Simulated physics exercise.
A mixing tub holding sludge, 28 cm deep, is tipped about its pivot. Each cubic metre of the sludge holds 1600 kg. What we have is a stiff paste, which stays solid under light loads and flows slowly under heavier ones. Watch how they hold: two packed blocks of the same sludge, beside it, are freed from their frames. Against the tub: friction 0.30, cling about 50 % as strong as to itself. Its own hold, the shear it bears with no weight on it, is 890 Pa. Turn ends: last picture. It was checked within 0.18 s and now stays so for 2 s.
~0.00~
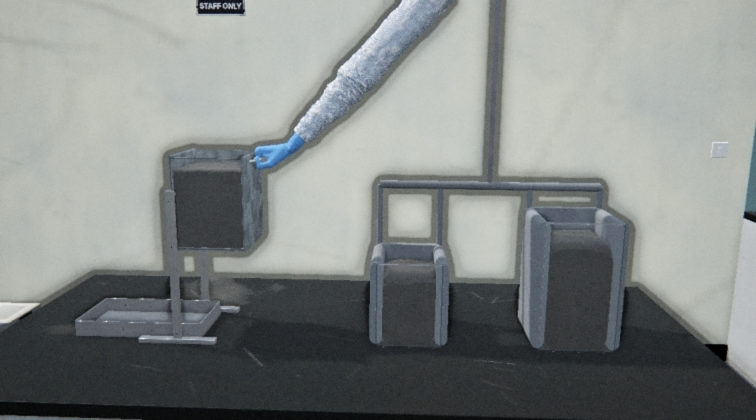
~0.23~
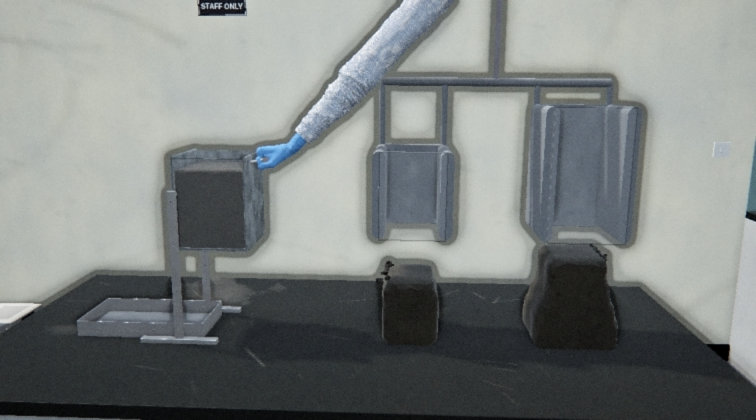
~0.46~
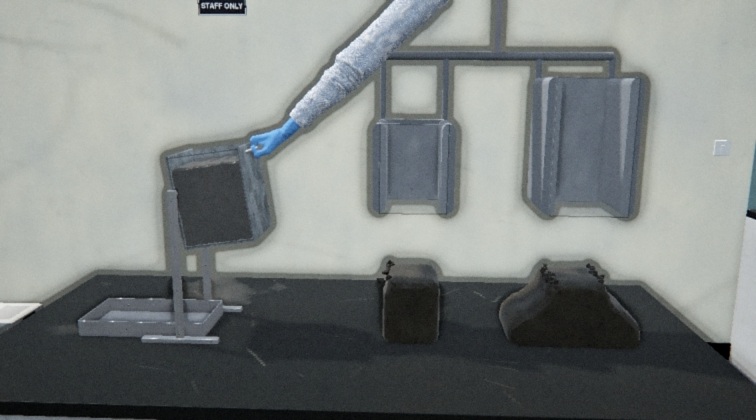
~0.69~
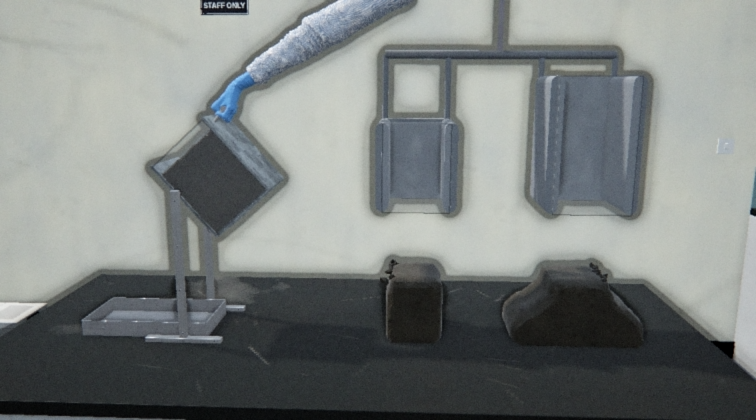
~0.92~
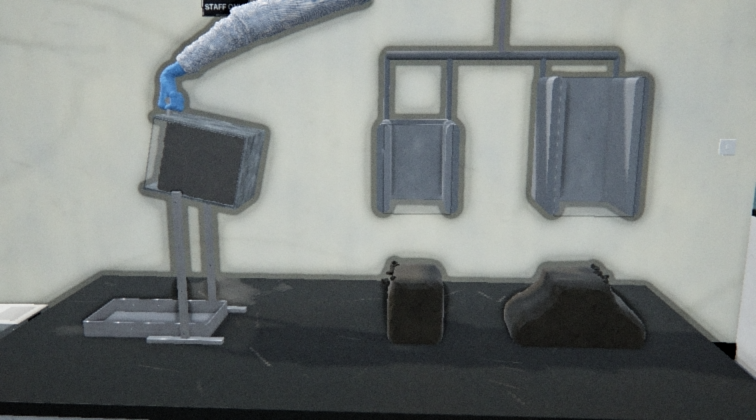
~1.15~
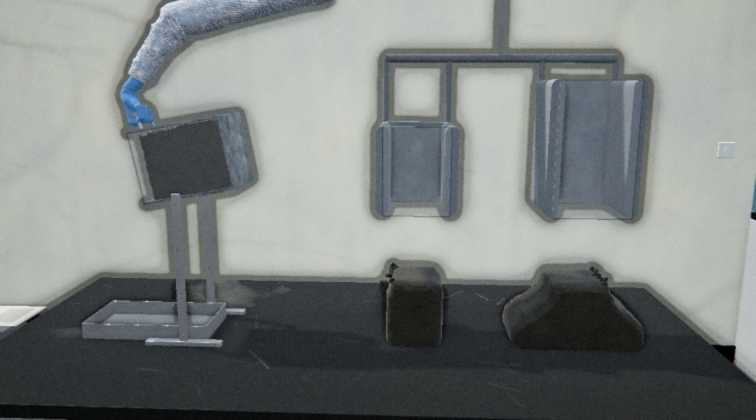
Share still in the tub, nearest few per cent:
56 %.
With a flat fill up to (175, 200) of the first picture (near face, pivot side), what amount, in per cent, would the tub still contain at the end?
Then about 100 %.
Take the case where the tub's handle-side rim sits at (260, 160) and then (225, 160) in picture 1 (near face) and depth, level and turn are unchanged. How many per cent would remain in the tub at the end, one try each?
I'd say near 40 percent the first time and near 100 percent the second.
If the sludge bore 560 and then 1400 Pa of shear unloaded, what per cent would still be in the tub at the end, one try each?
Respectively, close to 35 % and close to 100 %.
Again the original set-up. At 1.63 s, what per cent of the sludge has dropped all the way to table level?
Near 0 per cent has got down by that time.
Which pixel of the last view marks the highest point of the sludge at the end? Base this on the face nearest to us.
Close to pixel (159, 158).
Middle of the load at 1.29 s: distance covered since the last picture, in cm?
Measured shift, roughly 2 cm.
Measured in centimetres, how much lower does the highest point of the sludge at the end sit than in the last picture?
Roughly 11 cm.
By 1.29 s, the tub is at 100 degrees and holds 100 %.
By 1.46 s, the tub is at 100 degrees and holds 91 %.
By 1.63 s, the tub is at 100 degrees and holds 75 %.
By 1.80 s, the tub is at 100 degrees and holds 61 %.
By 3.15 s, at the end, the tub is at 100 degrees and holds 56 %.
